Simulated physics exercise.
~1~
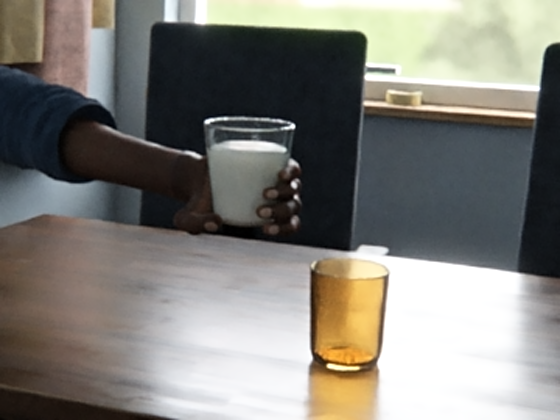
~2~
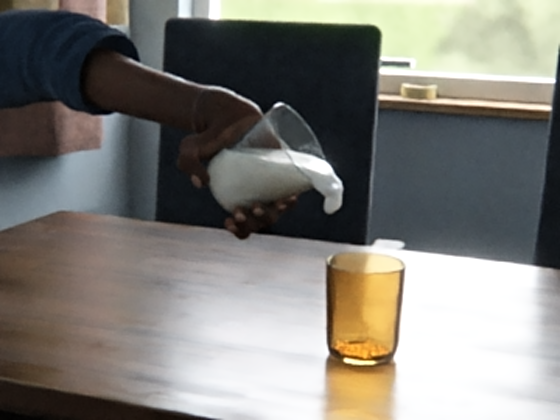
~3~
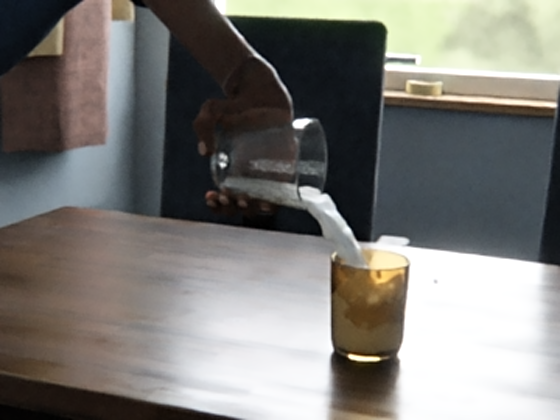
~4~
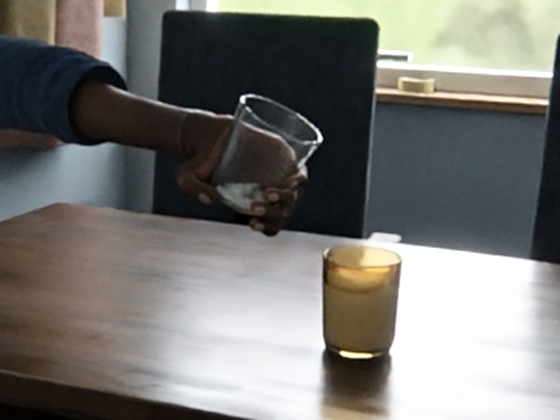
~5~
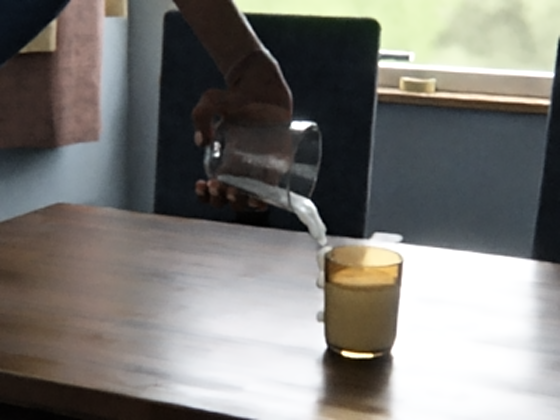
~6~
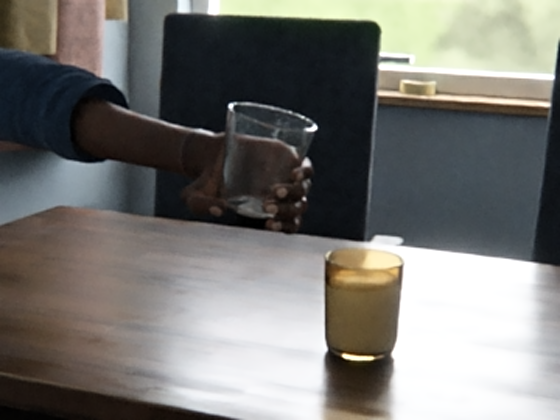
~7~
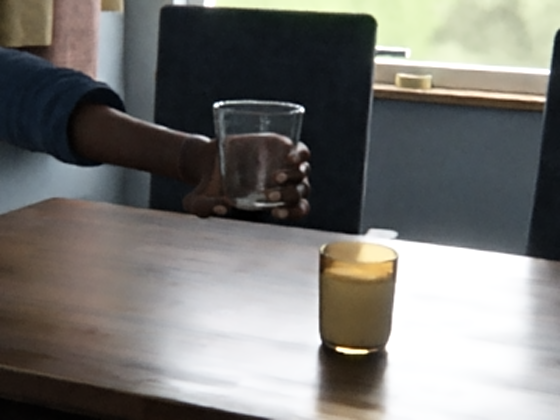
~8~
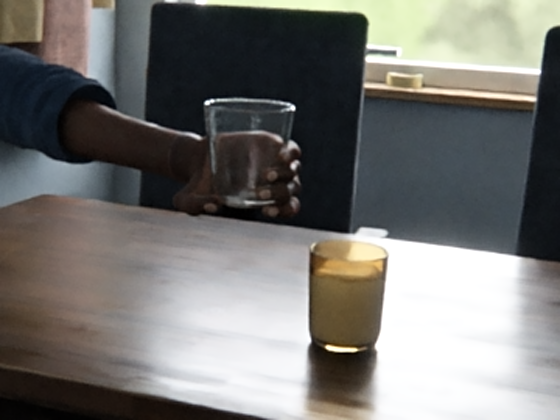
A hand in a dark blue sleeve, reaching in from the left, holds a clear tumbler of milk above a glossy brown wooden table, seen from across it by a slightly swaying camera. An empty amber glass stands to the right, with dark chairs, a grey wall and a bright window behind. The hand tips the tumbler rightward and milk streams into the amber glass. It tilts back partway, then tips again, sending a thinner stream near the rim, with white drops at the glass's left side. Finally the hand levels the nearly empty tumbler, leaving the amber glass mostly full.
